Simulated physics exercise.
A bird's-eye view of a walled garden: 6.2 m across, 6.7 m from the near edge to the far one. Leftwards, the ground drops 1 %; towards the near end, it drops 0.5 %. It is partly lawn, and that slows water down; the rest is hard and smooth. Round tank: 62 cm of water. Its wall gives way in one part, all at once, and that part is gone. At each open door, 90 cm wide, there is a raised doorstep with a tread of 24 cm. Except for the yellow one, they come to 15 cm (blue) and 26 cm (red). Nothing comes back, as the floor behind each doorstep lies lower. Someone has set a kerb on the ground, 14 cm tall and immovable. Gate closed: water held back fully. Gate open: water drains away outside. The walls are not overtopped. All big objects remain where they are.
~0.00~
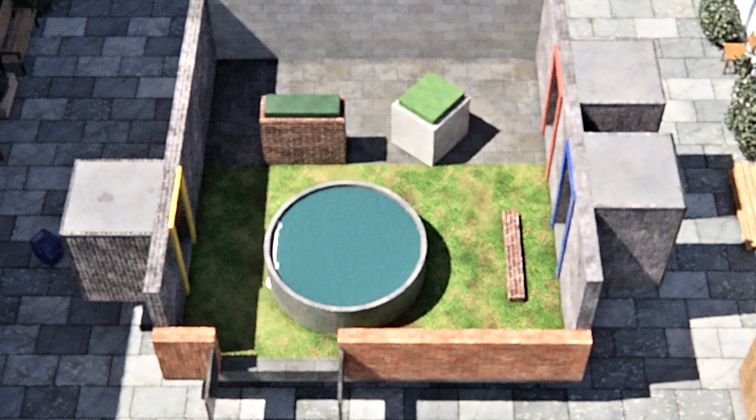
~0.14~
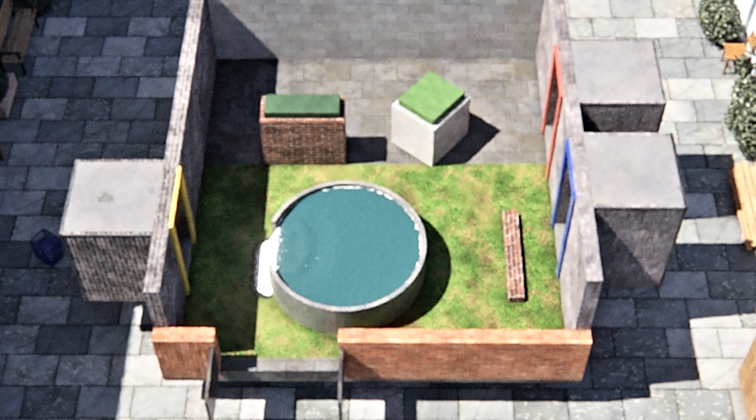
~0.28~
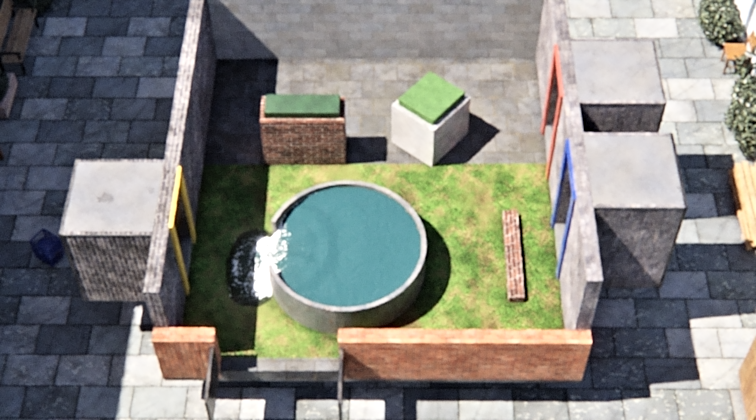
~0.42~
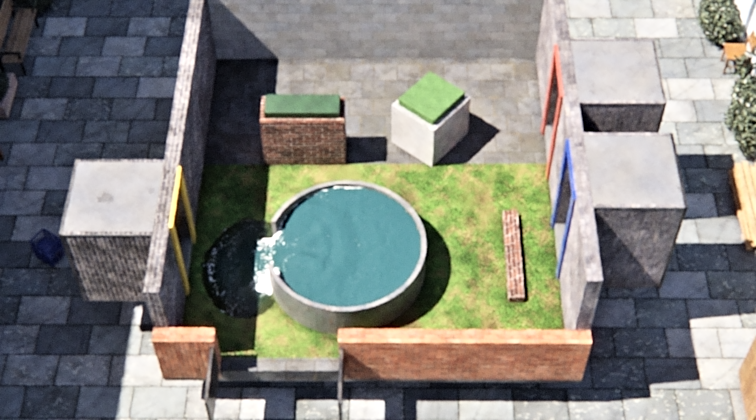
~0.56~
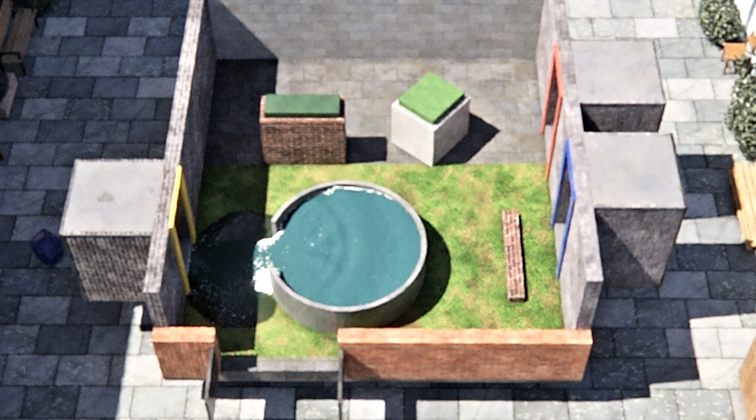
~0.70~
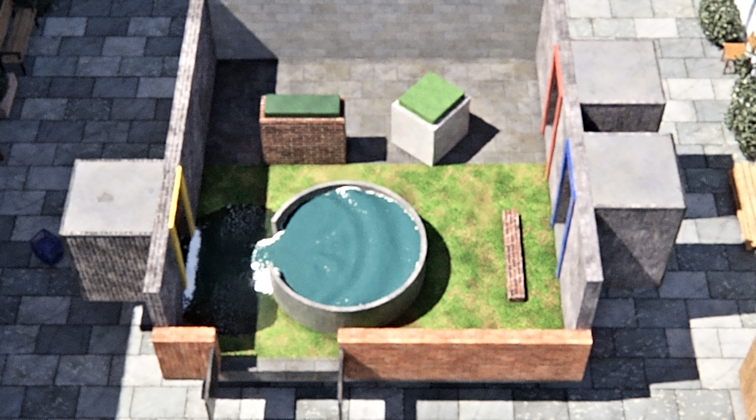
In a walled garden, water bursts from the round tank's left side and spreads across the grass to the yellow door.
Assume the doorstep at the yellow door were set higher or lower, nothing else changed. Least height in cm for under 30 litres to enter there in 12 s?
Roughly 32 cm.
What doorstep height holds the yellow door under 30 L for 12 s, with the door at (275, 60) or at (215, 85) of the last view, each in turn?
You'd want about 9.5 cm there first, then about 10.0 cm.
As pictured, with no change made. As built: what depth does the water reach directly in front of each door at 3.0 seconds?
Depths, in cm - yellow: 29, blue: 0, red: 0.
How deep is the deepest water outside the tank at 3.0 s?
It gets to close to 32 centimetres there.
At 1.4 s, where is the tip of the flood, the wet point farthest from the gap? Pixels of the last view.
Roughly at (204, 166) in the last view.
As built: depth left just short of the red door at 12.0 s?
It stands about 2.5 centimetres deep.
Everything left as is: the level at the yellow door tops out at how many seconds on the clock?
I'd guess close to 1.8 seconds.
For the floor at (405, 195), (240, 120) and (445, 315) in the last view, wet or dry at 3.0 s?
In turn: Not reached, under water, still dry.
After 1.4 s water covers 15 % of the floor, deepest (40 cm) near (191, 265); 38 cm at the yellow door, 42 litres in over its 20 cm doorstep.
After 3.0 s water covers 35 % of the floor, deepest (32 cm) near (180, 347); 29 cm at the yellow door, 170 litres in over its 20 cm doorstep.
After 12.0 s water covers 90 % of the floor, deepest (12 cm) near (179, 357); 11 cm at the yellow door, 219 litres in over its 20 cm doorstep.
At the yellow door as built, the water arrived by 0.6 s and peaked near 38 cm at 1.8 s.
Run again over the same 12 s with other heights there, 89 litres in over 26.5 cm, 12 litres over 35.5 cm. The limit of 30 litres is kept from about 32 cm up.
